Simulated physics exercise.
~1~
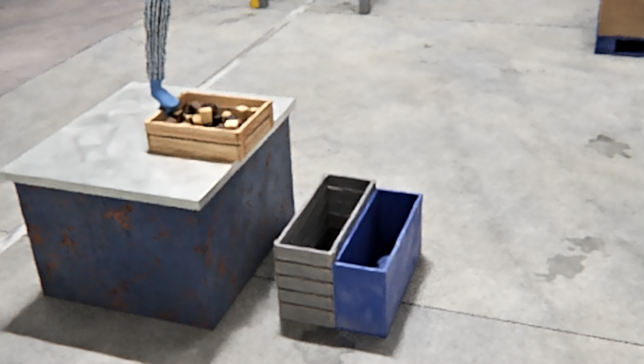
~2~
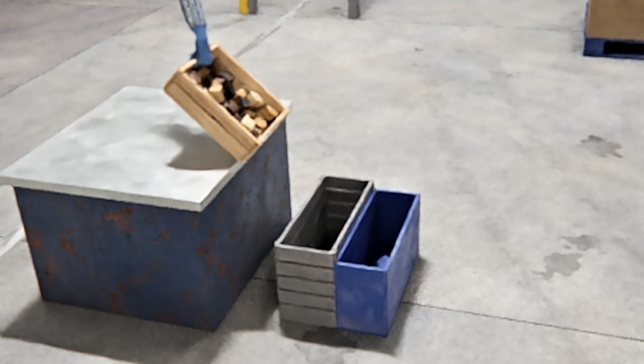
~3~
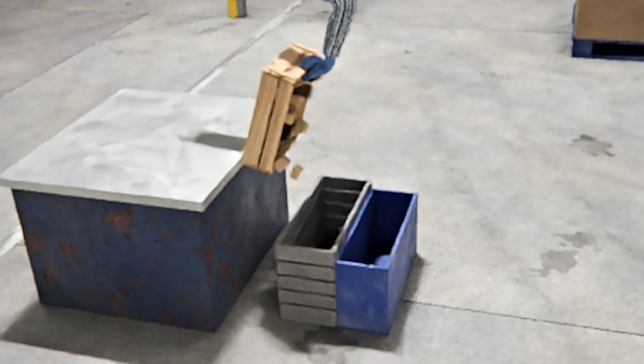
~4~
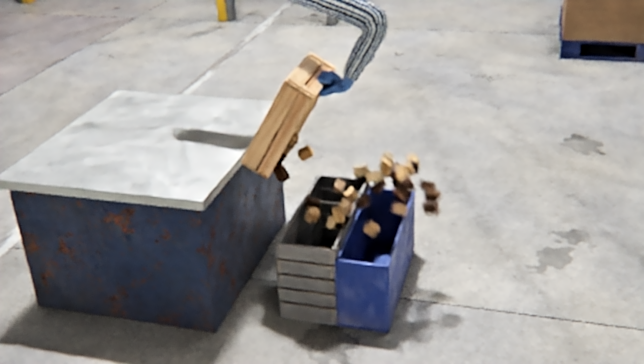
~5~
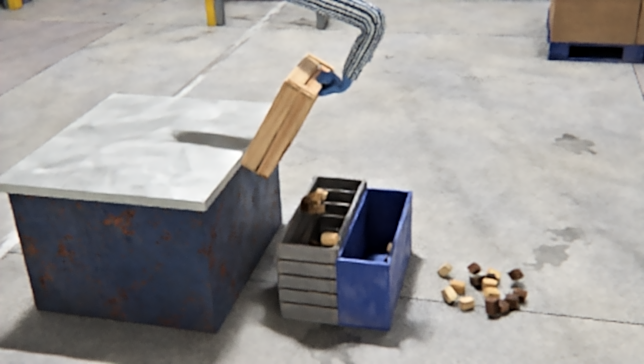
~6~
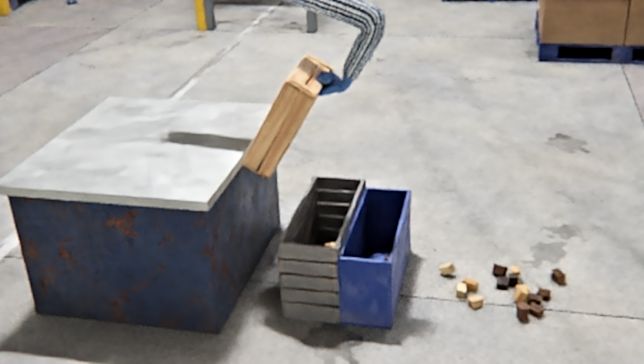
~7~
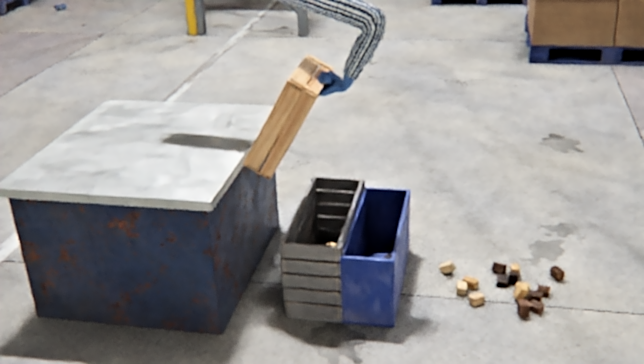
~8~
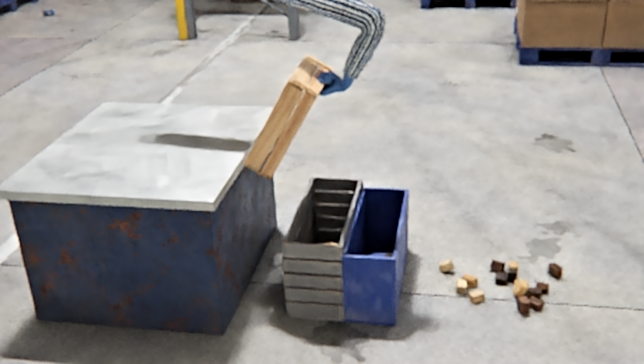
A wooden box full of small wooden blocks was lifted and tipped steeply over the bench's edge by a bluish gripper, spilling them toward a grey box and blue trough; some dropped inside, while others flew past and ended scattered on the floor beyond.
